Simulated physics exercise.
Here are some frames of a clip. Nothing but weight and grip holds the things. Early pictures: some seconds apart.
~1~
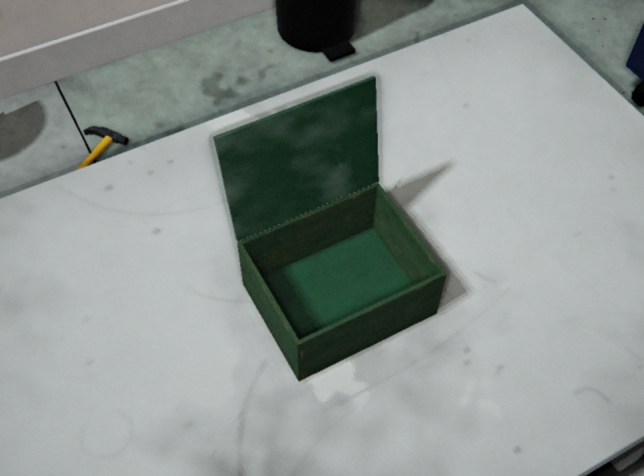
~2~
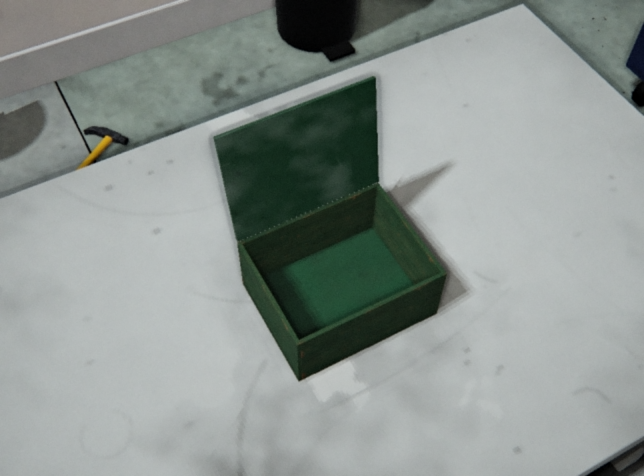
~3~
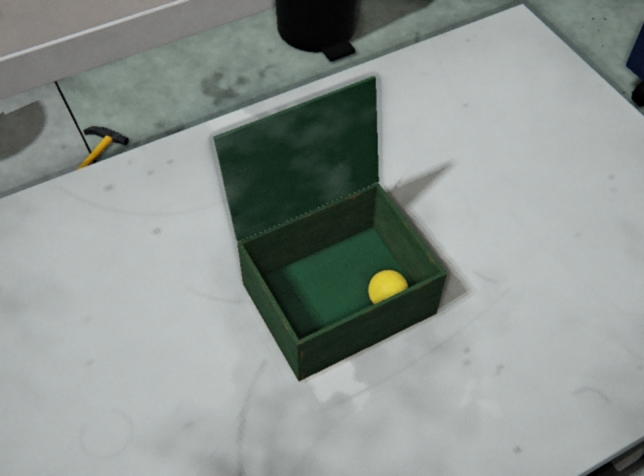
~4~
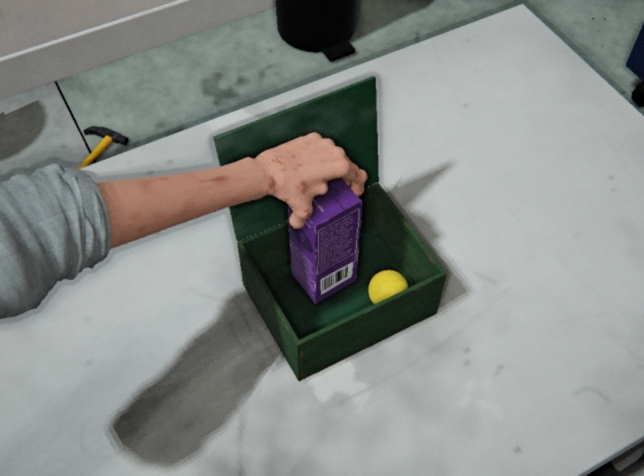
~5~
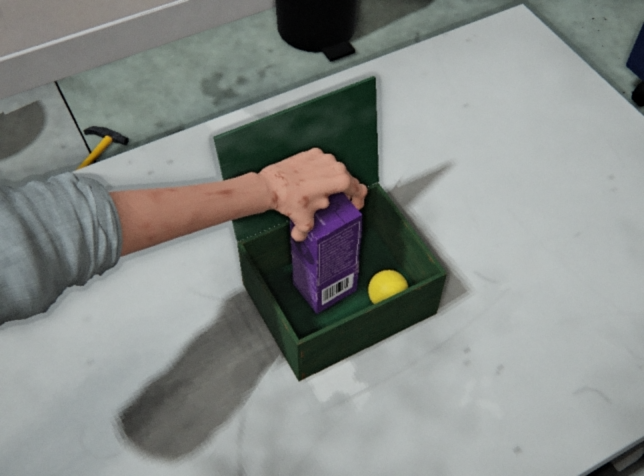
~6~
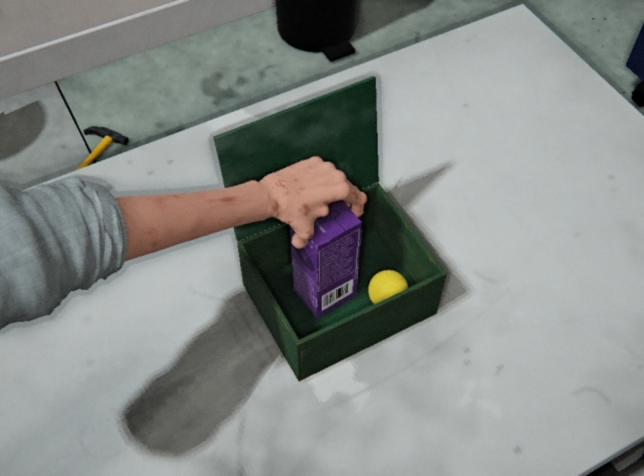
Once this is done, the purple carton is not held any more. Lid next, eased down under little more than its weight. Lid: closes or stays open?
Stays open.
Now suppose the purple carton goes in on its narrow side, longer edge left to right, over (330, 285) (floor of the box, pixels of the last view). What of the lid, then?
It seals the box.
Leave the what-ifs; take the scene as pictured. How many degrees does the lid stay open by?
Measured angle - around 60°.
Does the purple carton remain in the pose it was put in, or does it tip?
Well, the purple carton stays just as set.
Then, 1.20 s on from there, lid starting down.
Then, 2.10 s on from there, lid 61° above the rim.
In the end, lid 61° above the rim; both unmoved. At the end, from the last picture's camera, purple carton near (328, 260).
